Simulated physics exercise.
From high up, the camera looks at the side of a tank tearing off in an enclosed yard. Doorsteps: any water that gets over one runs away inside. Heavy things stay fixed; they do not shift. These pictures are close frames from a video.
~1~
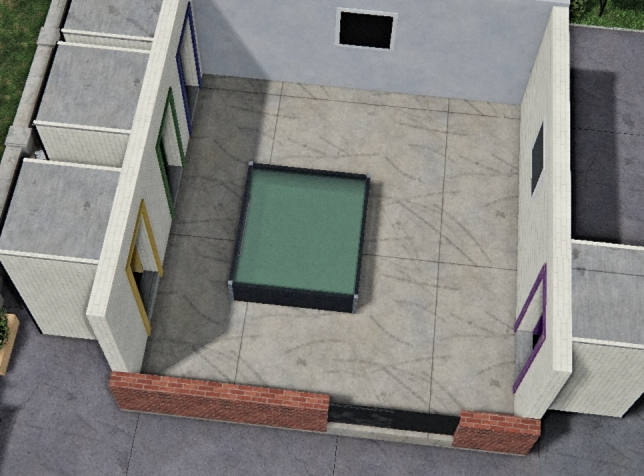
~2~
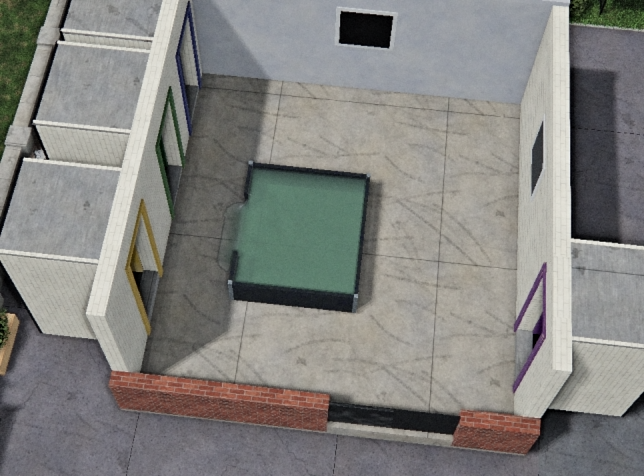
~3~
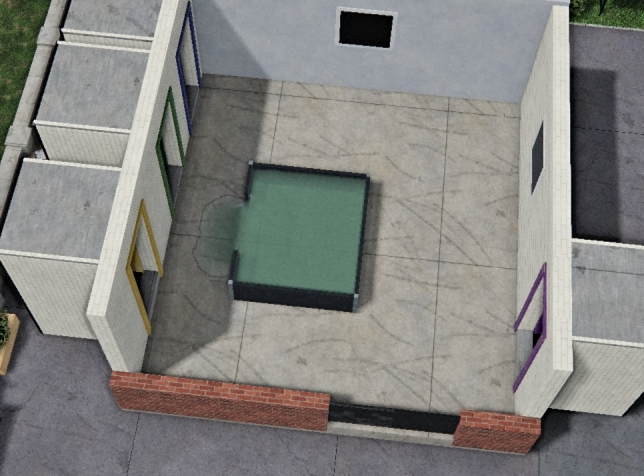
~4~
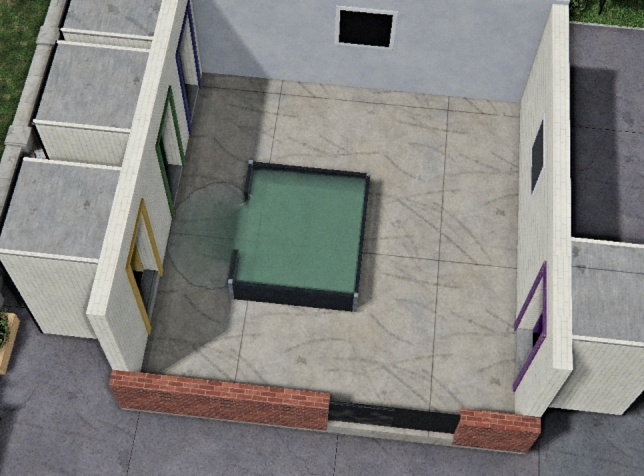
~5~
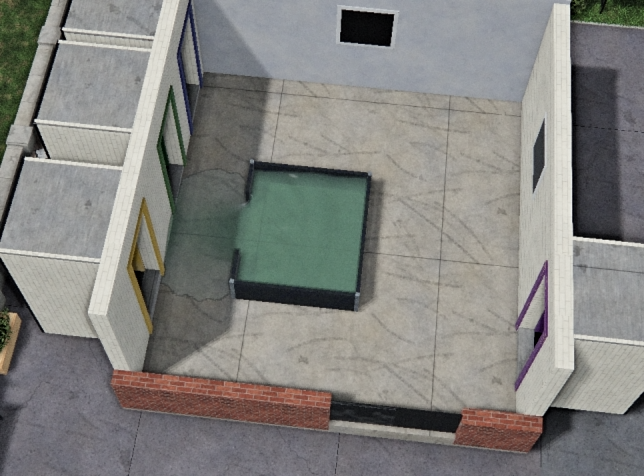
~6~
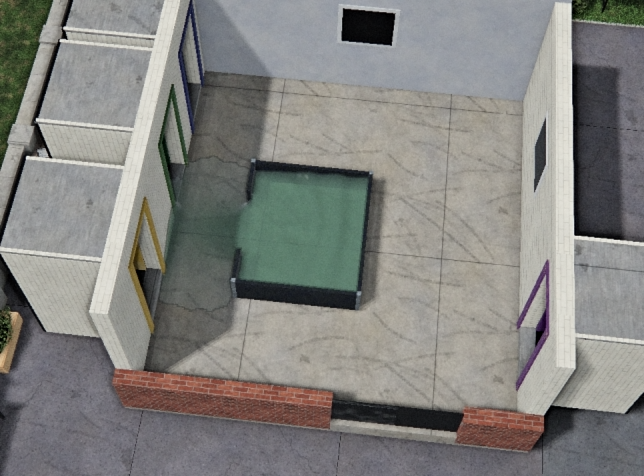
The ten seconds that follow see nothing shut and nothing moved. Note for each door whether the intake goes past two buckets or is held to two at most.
My prediction: Blue door: Within the cap; purple door: Within the cap; green door: Over the cap; yellow door: Within the cap.
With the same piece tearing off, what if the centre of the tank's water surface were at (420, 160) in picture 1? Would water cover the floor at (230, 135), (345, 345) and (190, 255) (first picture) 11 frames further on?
The first spot ends up sodden, the second left untouched and the third sodden.
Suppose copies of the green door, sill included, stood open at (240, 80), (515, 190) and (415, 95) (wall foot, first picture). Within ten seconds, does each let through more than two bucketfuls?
In order: Exceeds it, falls short, falls short.
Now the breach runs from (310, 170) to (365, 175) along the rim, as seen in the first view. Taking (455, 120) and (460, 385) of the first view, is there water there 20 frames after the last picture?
One after the other: Covered, dry.
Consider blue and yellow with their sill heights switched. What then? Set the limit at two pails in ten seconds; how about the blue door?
So the blue door does not reach it.
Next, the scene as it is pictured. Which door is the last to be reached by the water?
Last comes the purple door.
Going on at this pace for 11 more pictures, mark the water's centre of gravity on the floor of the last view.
At roughly (261, 245).
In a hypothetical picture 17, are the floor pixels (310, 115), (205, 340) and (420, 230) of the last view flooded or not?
Result, in that order: Not wetted / wetted / not wetted.
A moment on, water covers 10 % of the floor; the blue door not reached, the purple door not reached, the green door over two buckets in, the yellow door wet at the sill, nothing in.
Next, water covers 25 % of the floor; the blue door wet at the sill, nothing in, the purple door not reached, the green door far over two buckets in, the yellow door wet at the sill, nothing in.
Then, water covers 35 % of the floor; the blue door wet at the sill, nothing in, the purple door not reached, the green door far over two buckets in, the yellow door wet at the sill, nothing in.
Later, water covers 80 % of the floor; the blue door under two buckets in, the purple door wet at the sill, nothing in, the green door far over two buckets in, the yellow door wet at the sill, nothing in.
In the end, water covers 95 % of the floor; the blue door under two buckets in, the purple door wet at the sill, nothing in, the green door far over two buckets in, the yellow door wet at the sill, nothing in.
